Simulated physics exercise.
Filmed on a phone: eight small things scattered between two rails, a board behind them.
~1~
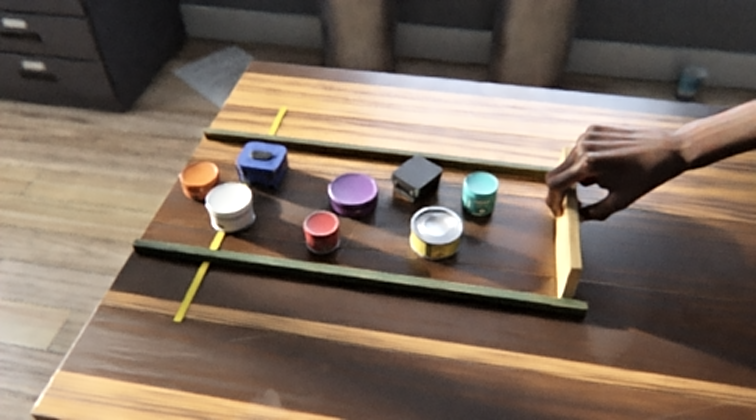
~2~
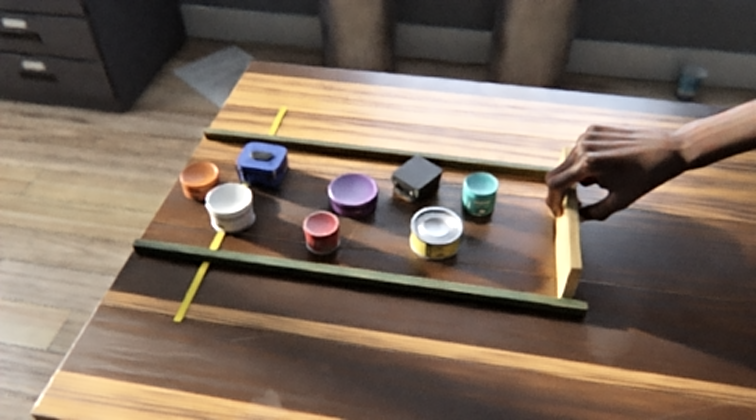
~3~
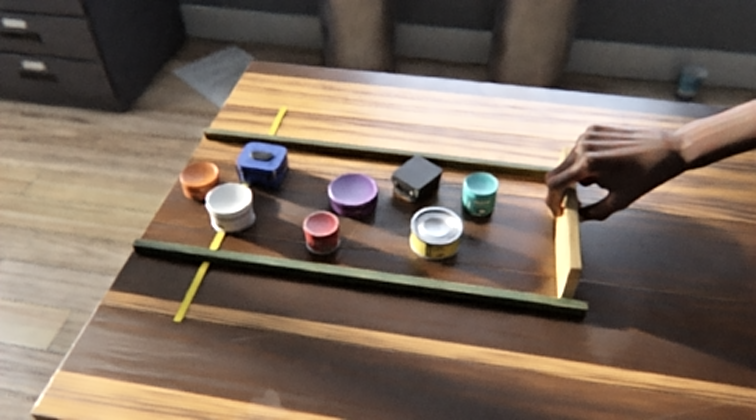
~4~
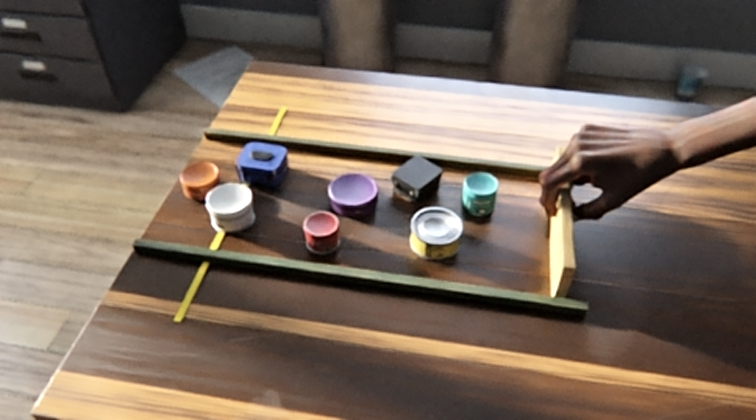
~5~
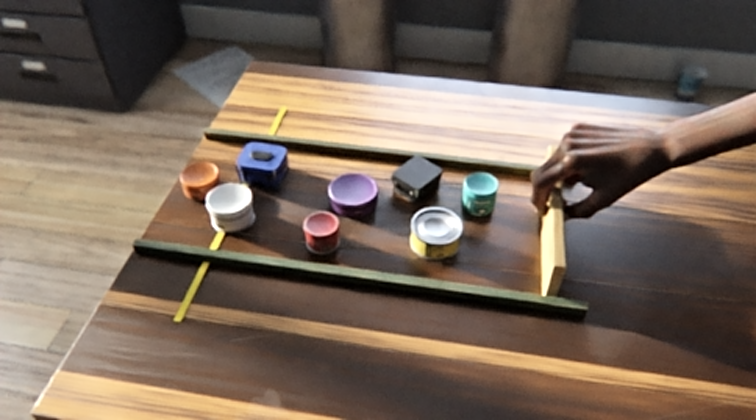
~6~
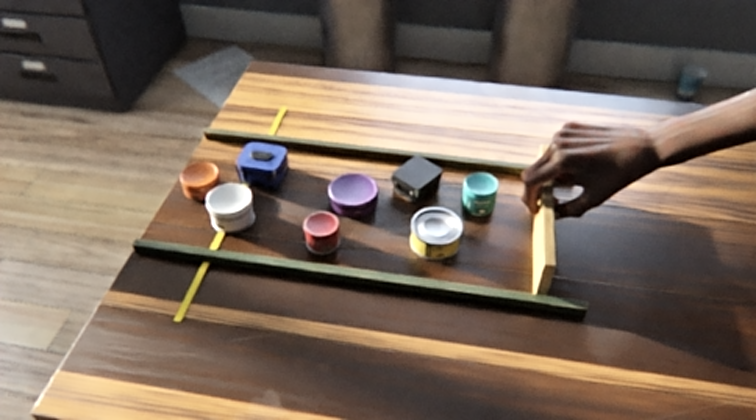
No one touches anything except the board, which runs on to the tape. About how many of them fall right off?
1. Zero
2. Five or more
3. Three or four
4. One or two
Option 4: One or two.
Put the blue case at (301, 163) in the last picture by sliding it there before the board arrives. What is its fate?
In the end the blue case ends up on top.
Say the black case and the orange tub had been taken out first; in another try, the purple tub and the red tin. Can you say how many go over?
The number is 0 for the first case and 1 for the second.
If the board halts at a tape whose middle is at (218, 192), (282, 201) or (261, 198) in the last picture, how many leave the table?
Down on the floor: 4, 0 and 0.
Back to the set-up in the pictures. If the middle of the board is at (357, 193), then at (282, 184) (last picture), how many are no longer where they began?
By the first moment it's 5, by the second it's 8.
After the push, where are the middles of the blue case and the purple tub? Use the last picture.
In the last picture the first middle sits at (204, 144) and the other at (195, 177).
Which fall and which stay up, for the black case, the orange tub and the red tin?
Outcome per object - black case: Kept / orange tub: Lost / red tin: Kept.
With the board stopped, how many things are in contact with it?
My count gives 4.
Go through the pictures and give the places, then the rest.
The first frame shows orange tub (201, 181); white tin (231, 208); blue case (264, 166); board (567, 219); tape (240, 195).
The second frame shows white tin (231, 209); turquoise tub (480, 194).
The third frame shows blue case (264, 166); purple tub (354, 195).
The fourth frame shows orange tub (201, 181); red tin (322, 233).
The fifth frame shows white tin (231, 209); yellow tin (436, 234).
The sixth frame shows orange tub (201, 181); white tin (231, 209); blue case (264, 166); board (544, 216); tape (240, 195).
Soon after, none off yet; orange tub at rest near (201, 181); white tin at rest near (231, 209); blue case at rest near (264, 166).
In the end, the number that fall off is one or two; gone, orange tub.
